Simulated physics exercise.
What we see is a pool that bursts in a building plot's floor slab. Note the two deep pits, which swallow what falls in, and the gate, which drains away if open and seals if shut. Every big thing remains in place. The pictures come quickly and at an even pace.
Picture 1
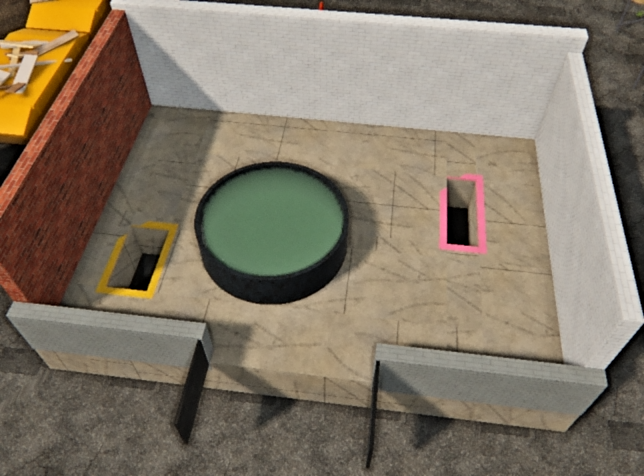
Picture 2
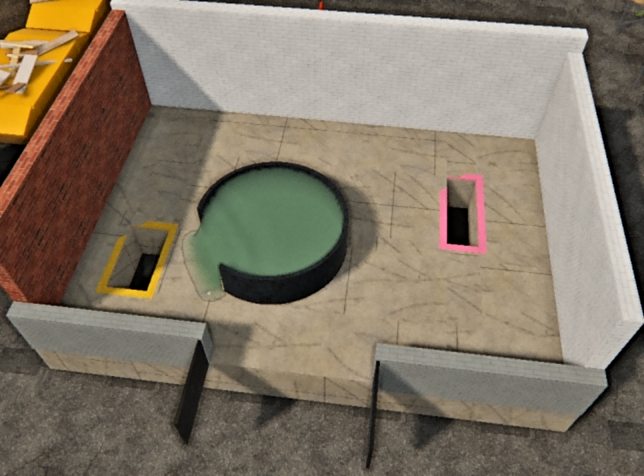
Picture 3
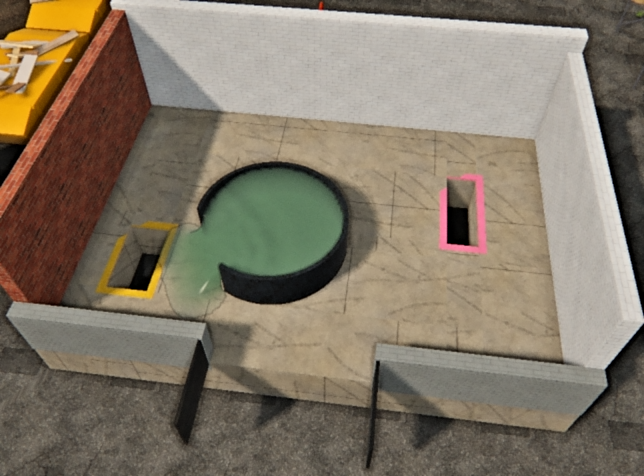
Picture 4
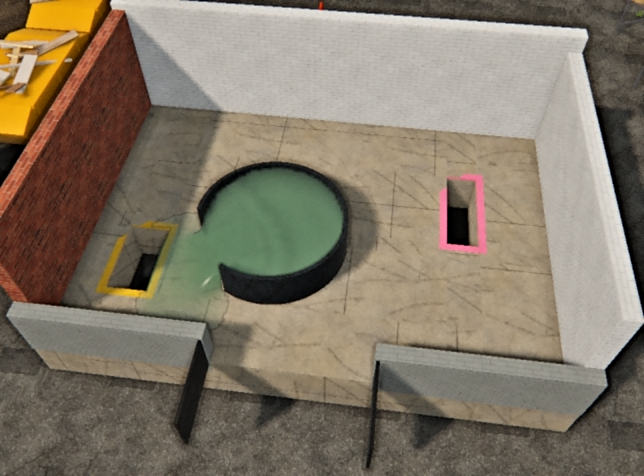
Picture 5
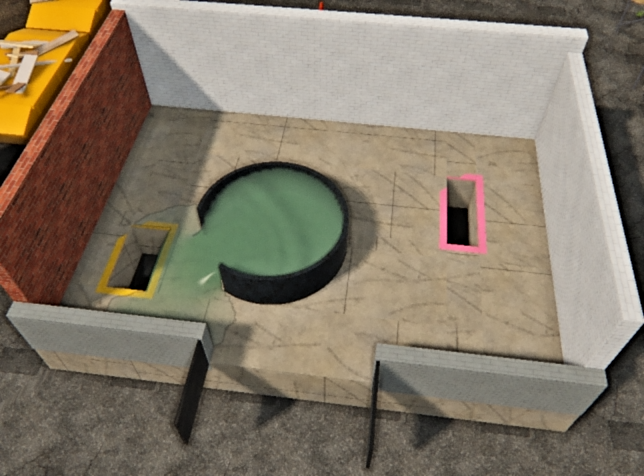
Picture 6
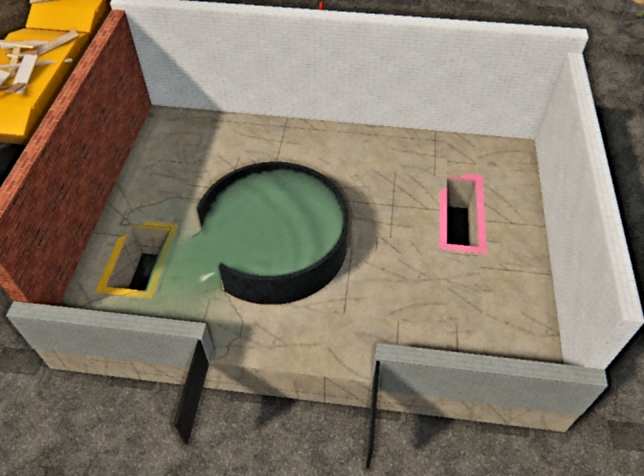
On a walled building plot's floor slab, a round dark-rimmed pool of green water stands whole, then bursts open at its lower left side, and water pours through the gap and spreads across the slab toward the yellow-edged pit.
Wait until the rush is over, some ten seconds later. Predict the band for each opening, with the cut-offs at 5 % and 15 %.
Outcome: The gate is nearly idle - draining beneath five per cent; the pink pit is nearly idle - draining beneath five per cent; the yellow pit is busy - draining past fifteen per cent.
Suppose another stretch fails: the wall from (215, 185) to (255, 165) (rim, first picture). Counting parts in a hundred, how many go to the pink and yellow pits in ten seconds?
The pink pit gets 8 per cent and the yellow pit 15 per cent.
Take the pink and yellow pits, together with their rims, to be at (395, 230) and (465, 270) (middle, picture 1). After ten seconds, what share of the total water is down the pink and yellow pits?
Pink 4 %; yellow 4 %.
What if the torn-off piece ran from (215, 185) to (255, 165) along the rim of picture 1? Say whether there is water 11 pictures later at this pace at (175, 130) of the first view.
Submerged.
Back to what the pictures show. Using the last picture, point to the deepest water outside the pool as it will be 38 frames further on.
I would choose the pixel (95, 333).
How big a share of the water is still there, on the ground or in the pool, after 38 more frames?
Estimate: 48 %.
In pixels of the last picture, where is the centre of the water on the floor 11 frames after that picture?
Near (233, 257).
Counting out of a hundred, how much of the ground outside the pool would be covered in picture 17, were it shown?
Estimated share: About 15 %.
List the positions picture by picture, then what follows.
The first frame shows the round tank at (272, 219) is whole and still.
In the second frame, the front is at (195, 233), out from the gap at (206, 257).
In the third frame, water pours out at (206, 258) and has run to (171, 231).
In the fourth frame, the front is at a hidden place, out from the gap at (206, 259).
In the fifth frame, the front is at a hidden place, out from the gap at (206, 258).
In the sixth frame, the front is at a hidden place, out from the gap at (206, 258).
A moment on, water covers 10 % of the floor; the gate 0 %, the pink pit 0 %, the yellow pit 13 %.
Next, water covers 15 % of the floor; the gate 0 %, the pink pit 0 %, the yellow pit 23 %.
Then, water covers 30 % of the floor; the gate 0 %, the pink pit 0 %, the yellow pit 36 %.
Later, water covers 40 % of the floor; the gate 1 %, the pink pit 0 %, the yellow pit 51 %.
In the end, water covers 60 % of the floor; the gate 2 %, the pink pit 0 %, the yellow pit 62 %.
